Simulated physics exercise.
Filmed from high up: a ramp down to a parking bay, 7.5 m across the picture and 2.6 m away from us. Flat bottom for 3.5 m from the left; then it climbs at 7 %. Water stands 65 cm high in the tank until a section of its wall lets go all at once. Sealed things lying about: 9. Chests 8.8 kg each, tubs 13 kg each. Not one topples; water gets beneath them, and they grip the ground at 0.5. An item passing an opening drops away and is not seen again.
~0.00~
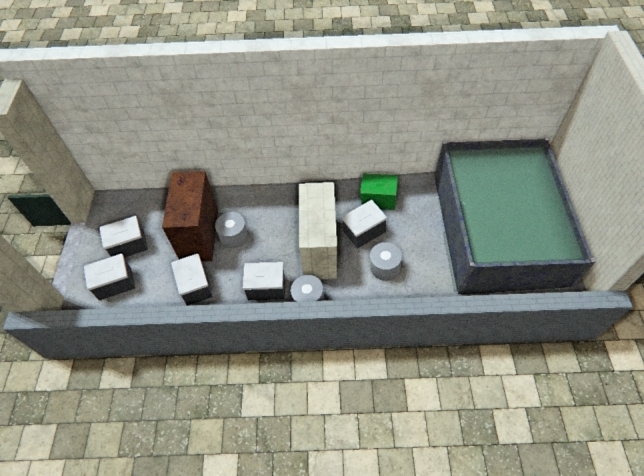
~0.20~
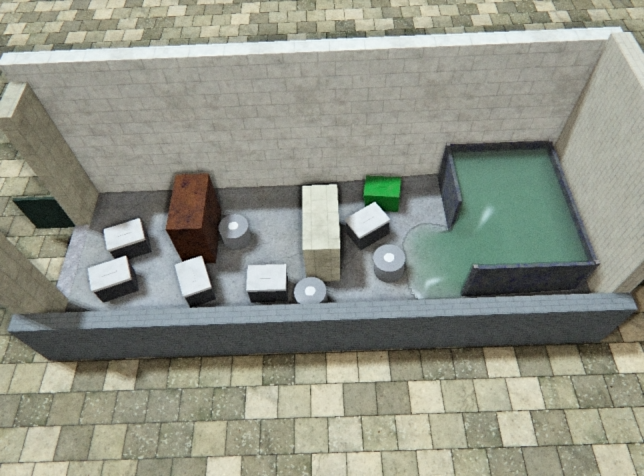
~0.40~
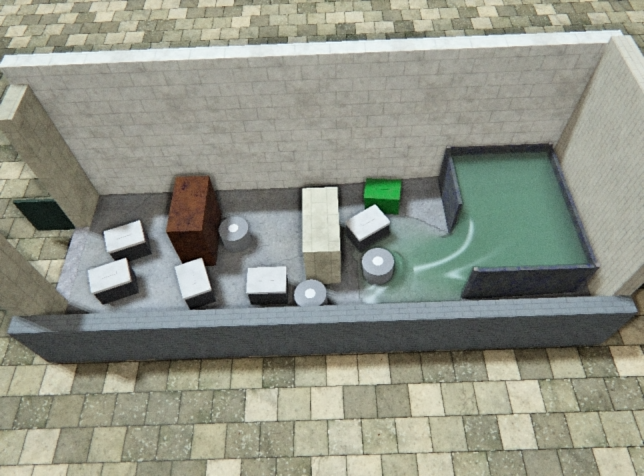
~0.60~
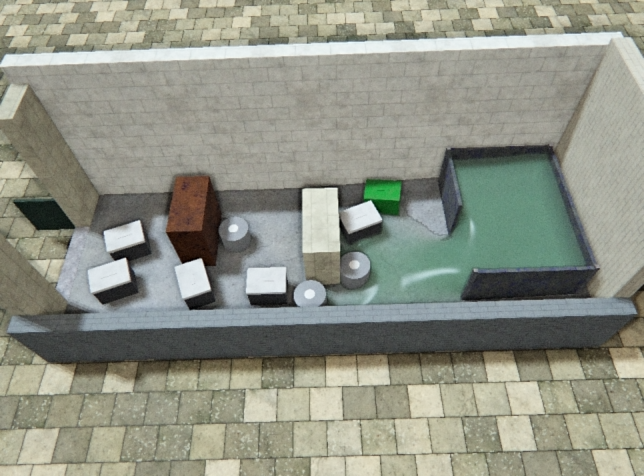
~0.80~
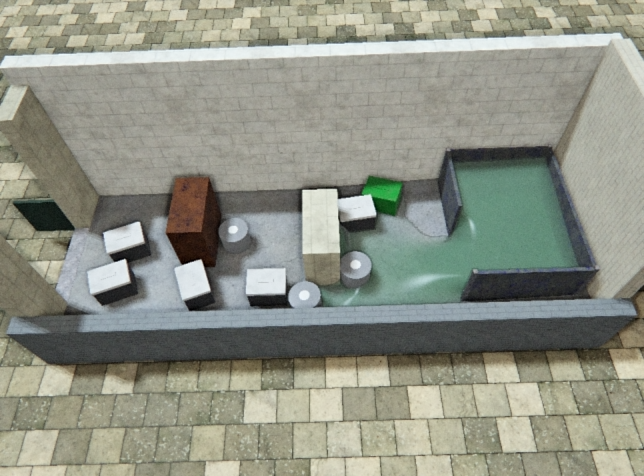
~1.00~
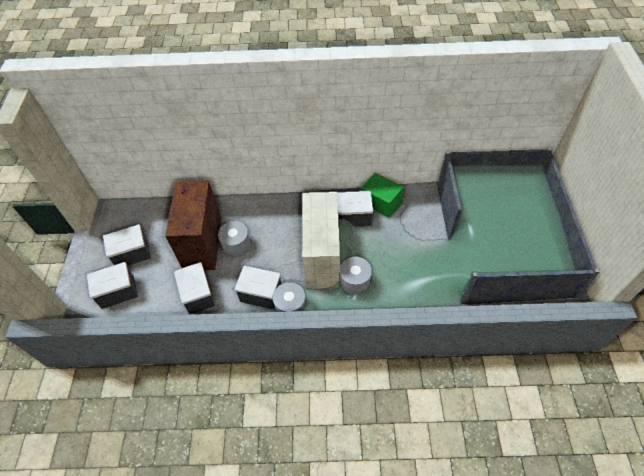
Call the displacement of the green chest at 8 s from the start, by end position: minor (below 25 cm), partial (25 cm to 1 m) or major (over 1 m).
Major.
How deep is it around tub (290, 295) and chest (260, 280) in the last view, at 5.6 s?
Depths: Near 13 cm, then near 9 cm.
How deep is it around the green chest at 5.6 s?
Roughly 7 cm at that moment.
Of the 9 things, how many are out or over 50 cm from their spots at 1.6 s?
Count then: 4.
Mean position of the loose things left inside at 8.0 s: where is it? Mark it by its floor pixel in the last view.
I'd put it close to (204, 241) in the last view.
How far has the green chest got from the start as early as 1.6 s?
About 20 cm by then.
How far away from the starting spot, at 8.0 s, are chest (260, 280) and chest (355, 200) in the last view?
Distances, as listed: 120 cm then 250 cm.
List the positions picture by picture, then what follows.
In the first frame, the green chest at (381, 184) rests on the ground; 3.1 m2 under water; 0 of 9 have shifted.
In the second frame, the green chest at (384, 186) rests on the ground; 4.0 m2 under water; 0 of 9 have shifted.
In the third frame, the green chest at (384, 189), on the bottom; 5.1 m2 under water; 1 of 9 have shifted.
In the fourth frame, the green chest at (384, 189) rests on the ground; 6.2 m2 under water; 2 of 9 have shifted.
In the fifth frame, the green chest at (384, 188), on the bottom, 5 cm from its start; 6.5 m2 under water; 3 of 9 have shifted.
In the sixth frame, the green chest at (384, 187), on the bottom, 13 cm from its start; water covers 7.3 m2; 5 of 9 have shifted.
After 1.6 s the green chest is near (390, 184), 0.2 m from its start, aground; 0 of 9 are out; 2 afloat.
After 3.6 s the green chest is near (405, 223), 0.7 m from its start, afloat; 1 of 9 are out; 7 afloat.
After 5.6 s the green chest is near (356, 203), 0.5 m from its start, afloat; 2 of 9 are out; 7 afloat.
After 8.0 s the green chest is near (284, 200), 1.6 m from its start, afloat; 2 of 9 are out; 6 afloat.
